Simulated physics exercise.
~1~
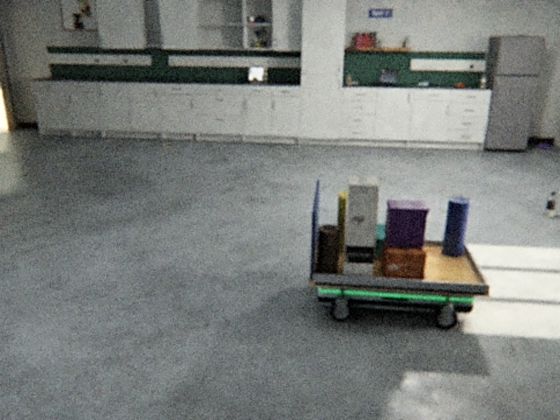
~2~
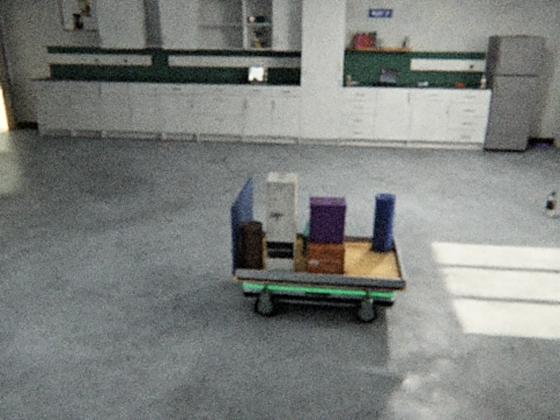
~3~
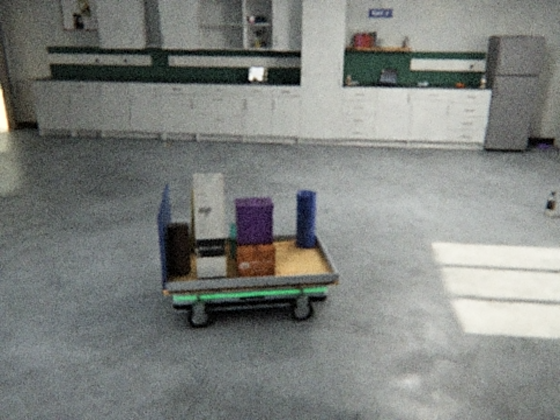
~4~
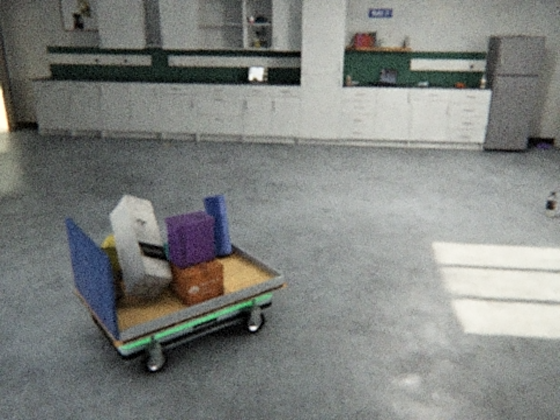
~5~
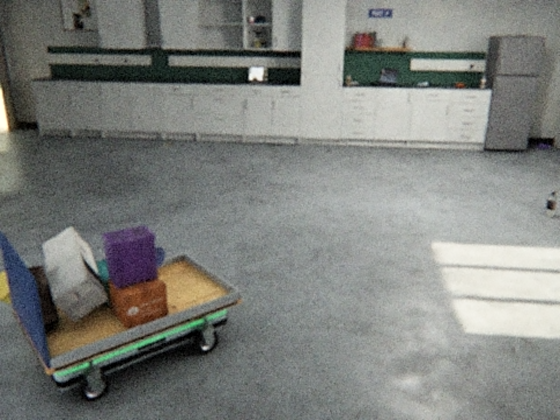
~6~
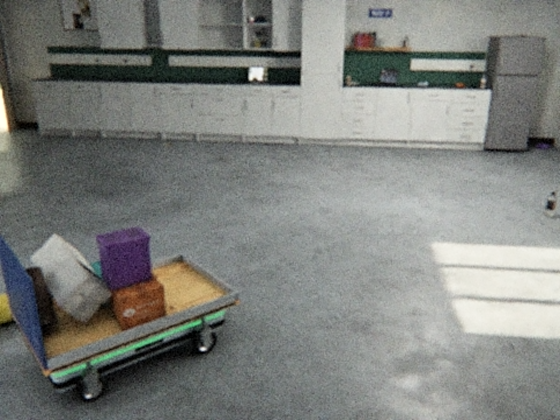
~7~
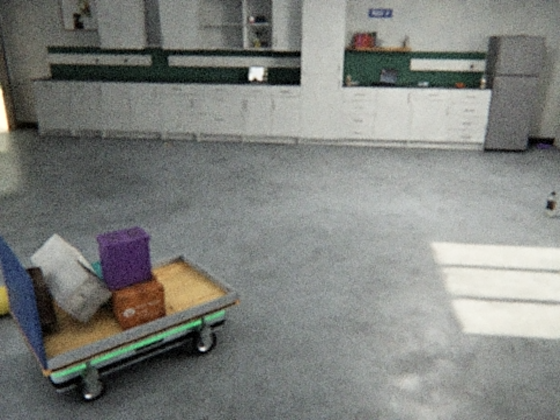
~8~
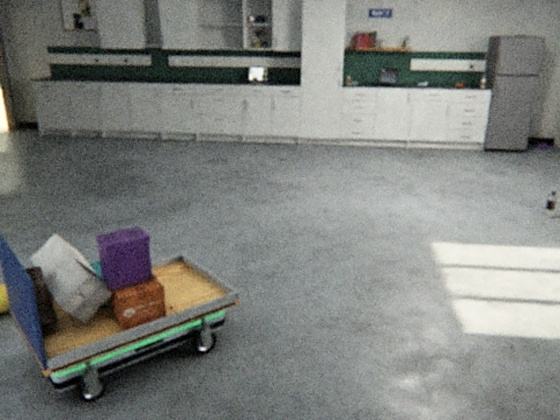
Flat cart rolling left and turning toward the viewer, its white box toppling and yellow and blue canisters falling off before it stops.
